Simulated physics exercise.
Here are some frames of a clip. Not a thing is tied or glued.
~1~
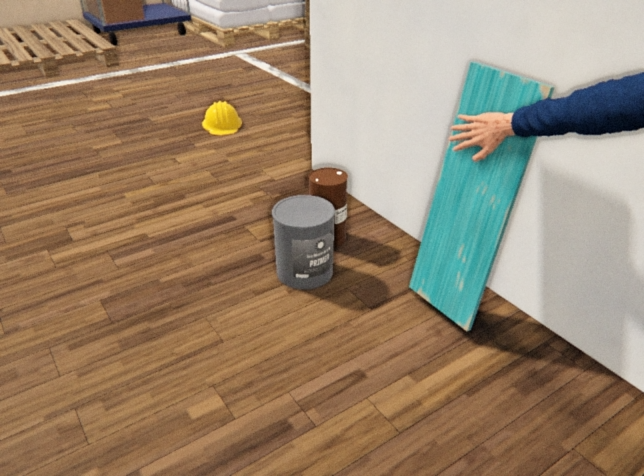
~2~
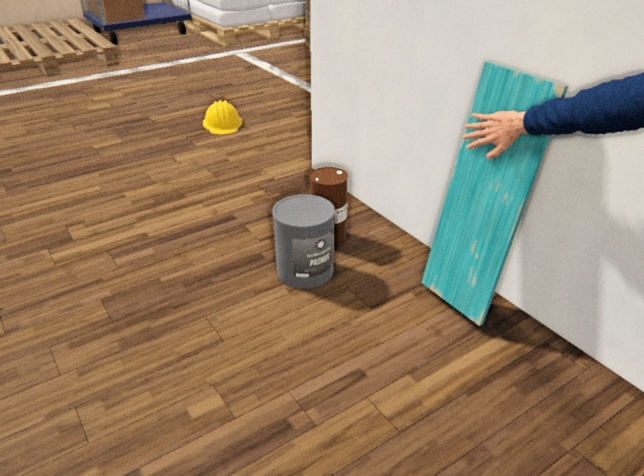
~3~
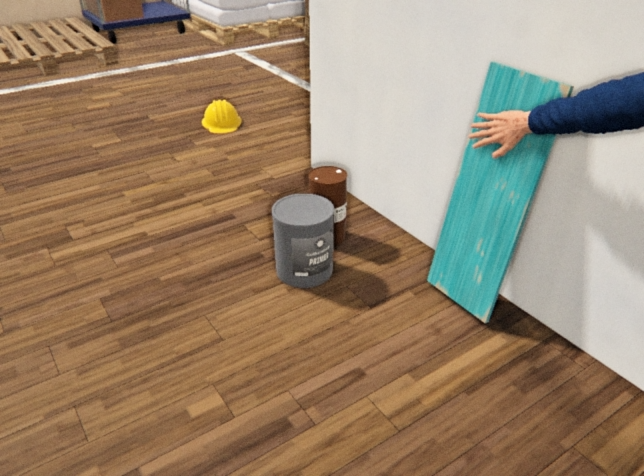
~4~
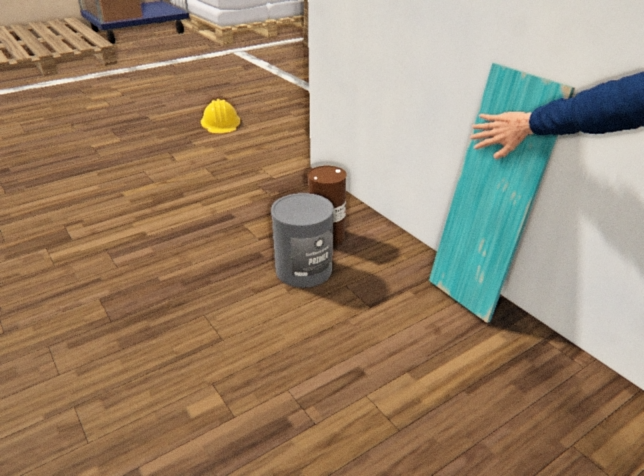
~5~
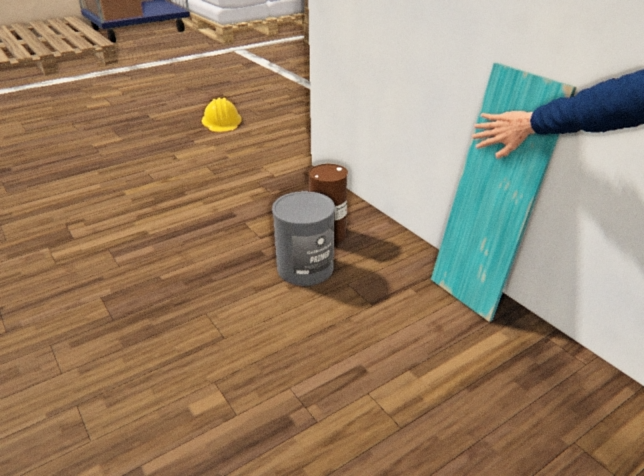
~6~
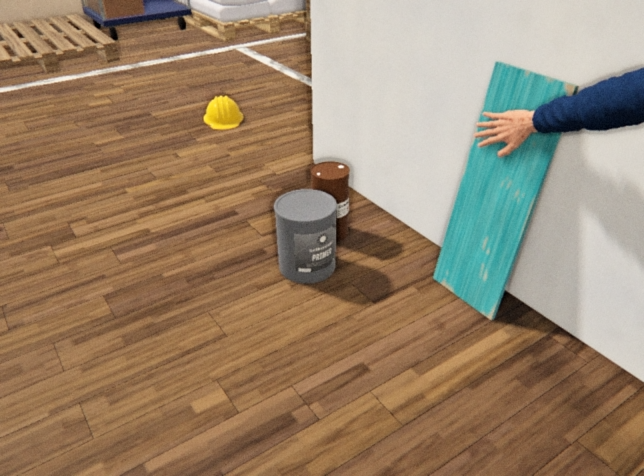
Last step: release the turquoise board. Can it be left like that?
It is going to stay motionless.
Then, 0.20 s after the last picture, nothing has stirred.
Then, 0.50 s after the last picture, turquoise board resting near (495, 197).
At rest, all 3 in place. Seen from the same camera at the end, turquoise board near (495, 197). The board remains leaning.
